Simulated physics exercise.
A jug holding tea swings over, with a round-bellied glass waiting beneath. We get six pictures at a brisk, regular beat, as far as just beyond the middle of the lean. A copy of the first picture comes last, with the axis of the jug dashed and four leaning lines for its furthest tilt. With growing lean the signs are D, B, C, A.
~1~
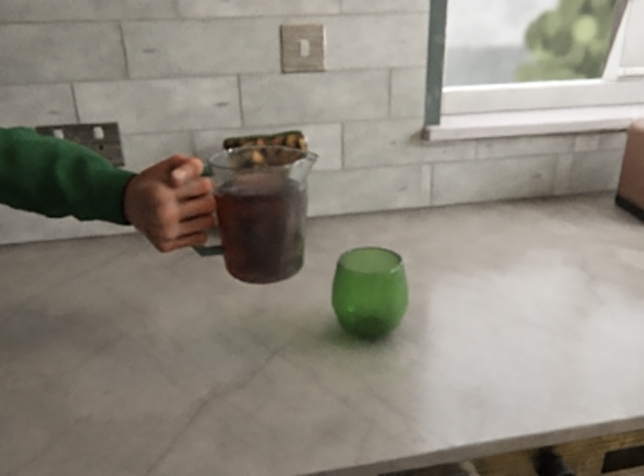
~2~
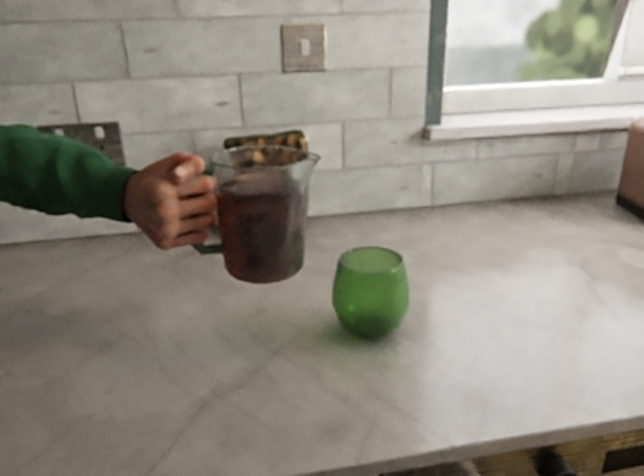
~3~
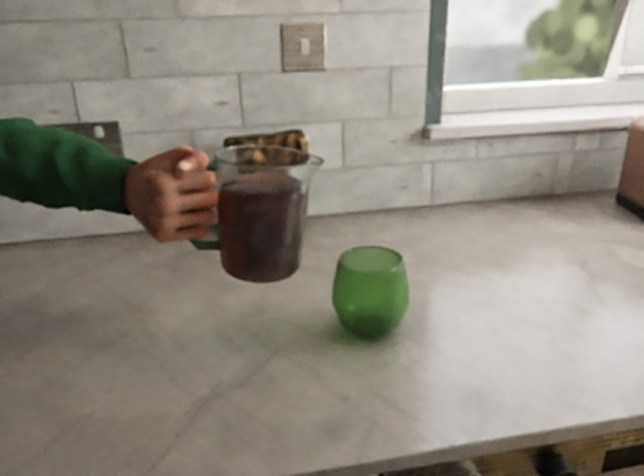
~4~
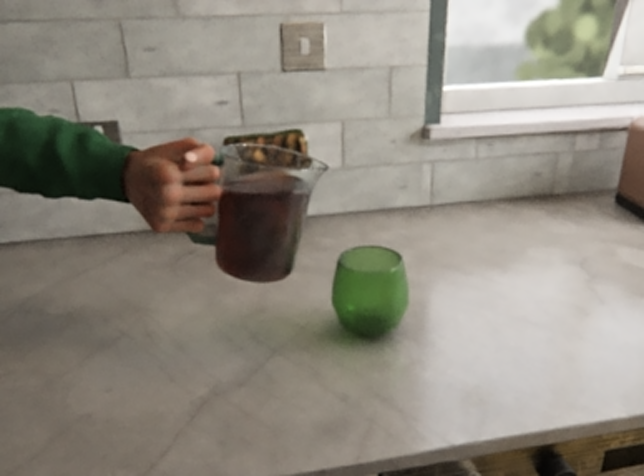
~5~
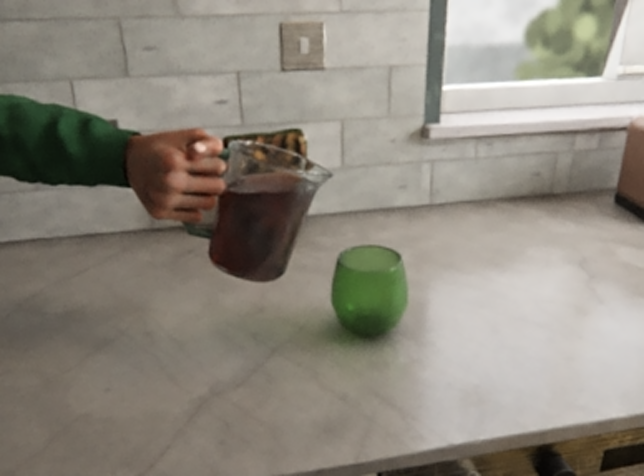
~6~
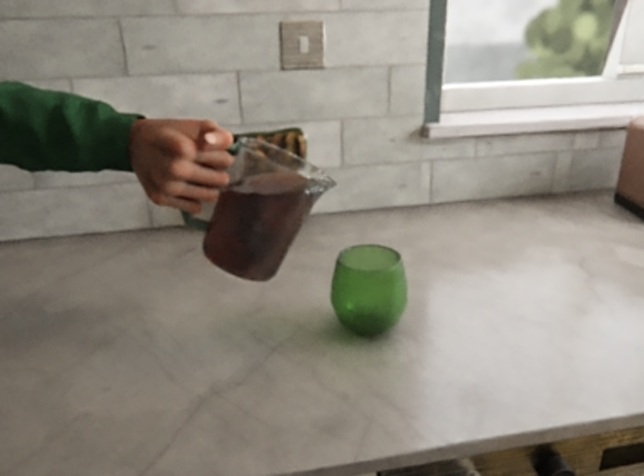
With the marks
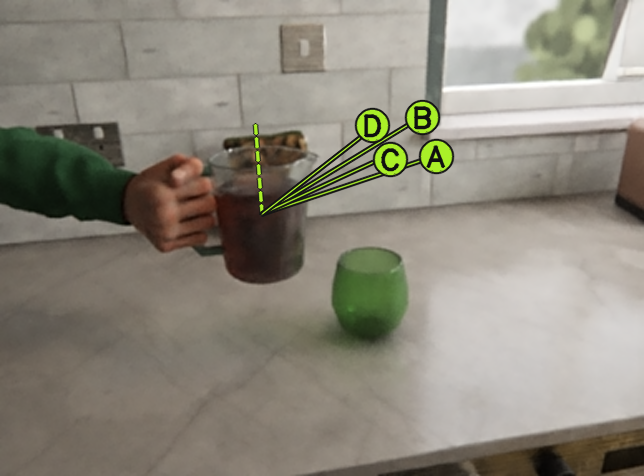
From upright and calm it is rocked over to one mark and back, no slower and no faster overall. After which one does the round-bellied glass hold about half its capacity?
B beats the others.
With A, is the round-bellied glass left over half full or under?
Over.
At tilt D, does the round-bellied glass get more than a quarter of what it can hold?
Yes, it does.
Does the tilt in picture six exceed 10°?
Yes, it does.
In lime, A at (419, 161); B at (407, 125); C at (373, 162); D at (359, 137).
Choosing A, the round-bellied glass ends with about 81 % of what it can hold.
Choosing B, the round-bellied glass ends with about 48 % of what it can hold.
Choosing C, the round-bellied glass ends with about 65 % of what it can hold.
Choosing D, the round-bellied glass ends with about 33 % of what it can hold.
